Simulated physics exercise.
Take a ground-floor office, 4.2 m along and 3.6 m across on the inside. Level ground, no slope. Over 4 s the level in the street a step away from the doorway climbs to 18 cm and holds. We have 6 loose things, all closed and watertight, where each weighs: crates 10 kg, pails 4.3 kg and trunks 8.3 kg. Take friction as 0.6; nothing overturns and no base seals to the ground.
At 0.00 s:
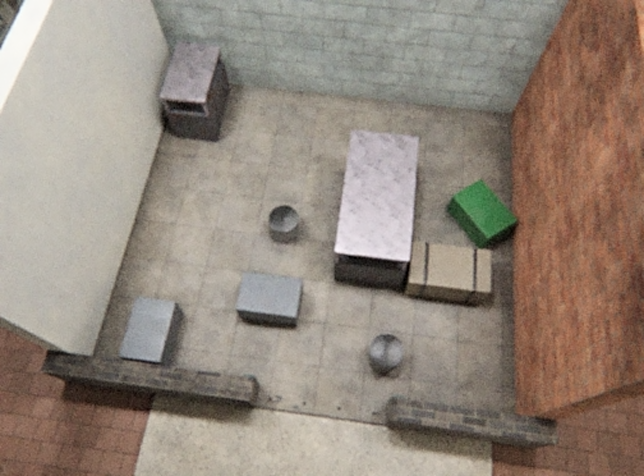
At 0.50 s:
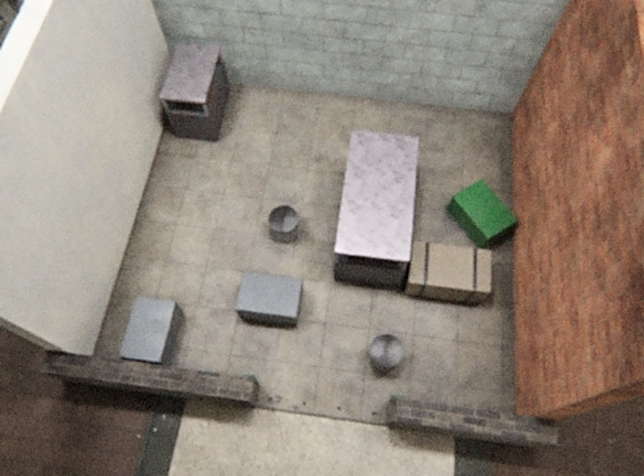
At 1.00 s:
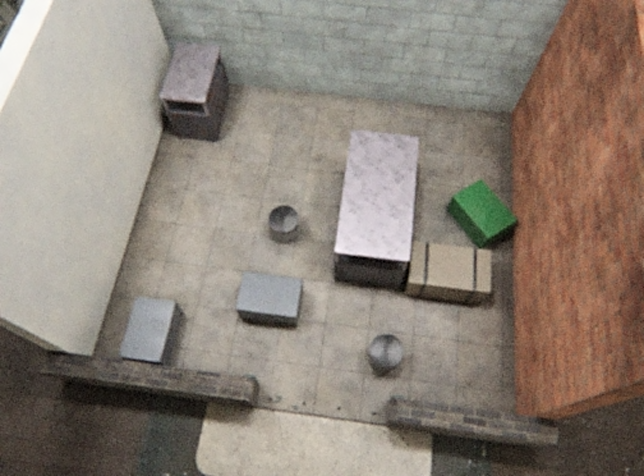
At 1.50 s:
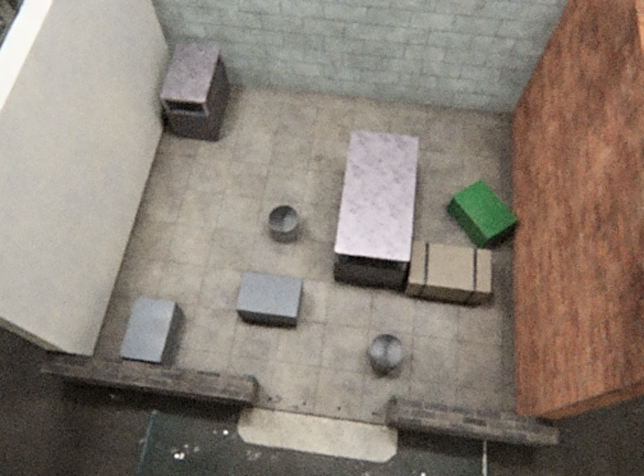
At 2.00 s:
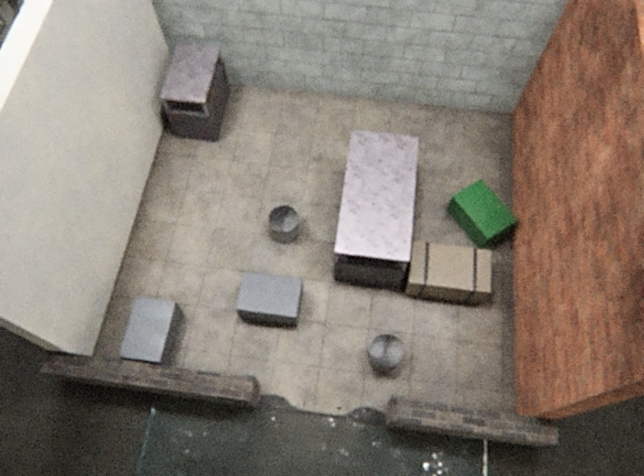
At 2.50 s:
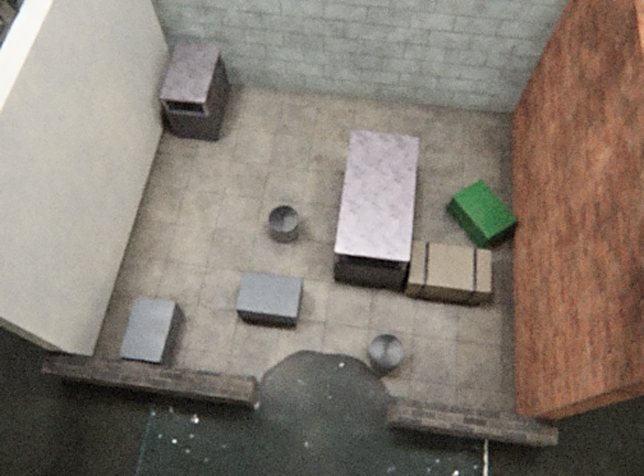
At first, a walled room with a long table, grey boxes, two round pails, a tan trunk and a green crate stands dry, with a pale path outside its front gap. Dark water then covers the ground outside and the path, and finally spreads through the gap onto the floor, while the objects stay still.
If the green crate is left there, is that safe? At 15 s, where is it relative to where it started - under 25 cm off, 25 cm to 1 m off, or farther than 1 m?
Farther than 1 m from where it started.
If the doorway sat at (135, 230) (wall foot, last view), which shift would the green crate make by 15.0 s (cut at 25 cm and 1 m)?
Green crate: Goes a long way.
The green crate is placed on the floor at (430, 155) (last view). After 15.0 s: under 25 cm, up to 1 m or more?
Here it heads a good way off.
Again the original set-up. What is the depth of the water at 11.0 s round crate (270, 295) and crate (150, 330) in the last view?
Around 6 cm and 5 cm.
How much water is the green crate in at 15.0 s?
10 cm, roughly.
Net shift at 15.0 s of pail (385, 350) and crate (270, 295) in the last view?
Net displacement, in order: 60 cm; 120 cm.
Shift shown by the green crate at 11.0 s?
Shift: About 140 cm.
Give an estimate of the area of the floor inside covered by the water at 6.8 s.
My estimate is roughly 12 m2.
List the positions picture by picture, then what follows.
The first picture shows the green crate at (485, 208) rests on the ground; 0.0 m2 under water; 0 of 6 have shifted.
The second picture shows the green crate at (485, 208) rests on the ground; water covers 0.0 m2; 0 of 6 have shifted.
The third picture shows the green crate at (485, 208) rests on the ground; water covers 0.0 m2; 0 of 6 have shifted.
The fourth picture shows the green crate at (485, 208) rests on the ground; 0.0 m2 under water; 0 of 6 have shifted.
The fifth picture shows the green crate at (485, 208) rests on the ground; water covers 0.0 m2; 0 of 6 have shifted.
The sixth picture shows the green crate at (485, 208), on the bottom; 0.4 m2 under water; 0 of 6 have shifted.
After 3.5 s the green crate is near (485, 208), 0.0 m from its start, aground; 0 afloat.
After 6.8 s the green crate is near (480, 184), 0.3 m from its start, aground; 0 afloat.
After 11.0 s the green crate is near (388, 128), 1.4 m from its start, afloat; 6 afloat.
After 15.0 s the green crate is near (300, 146), 2.1 m from its start, afloat; 6 afloat.
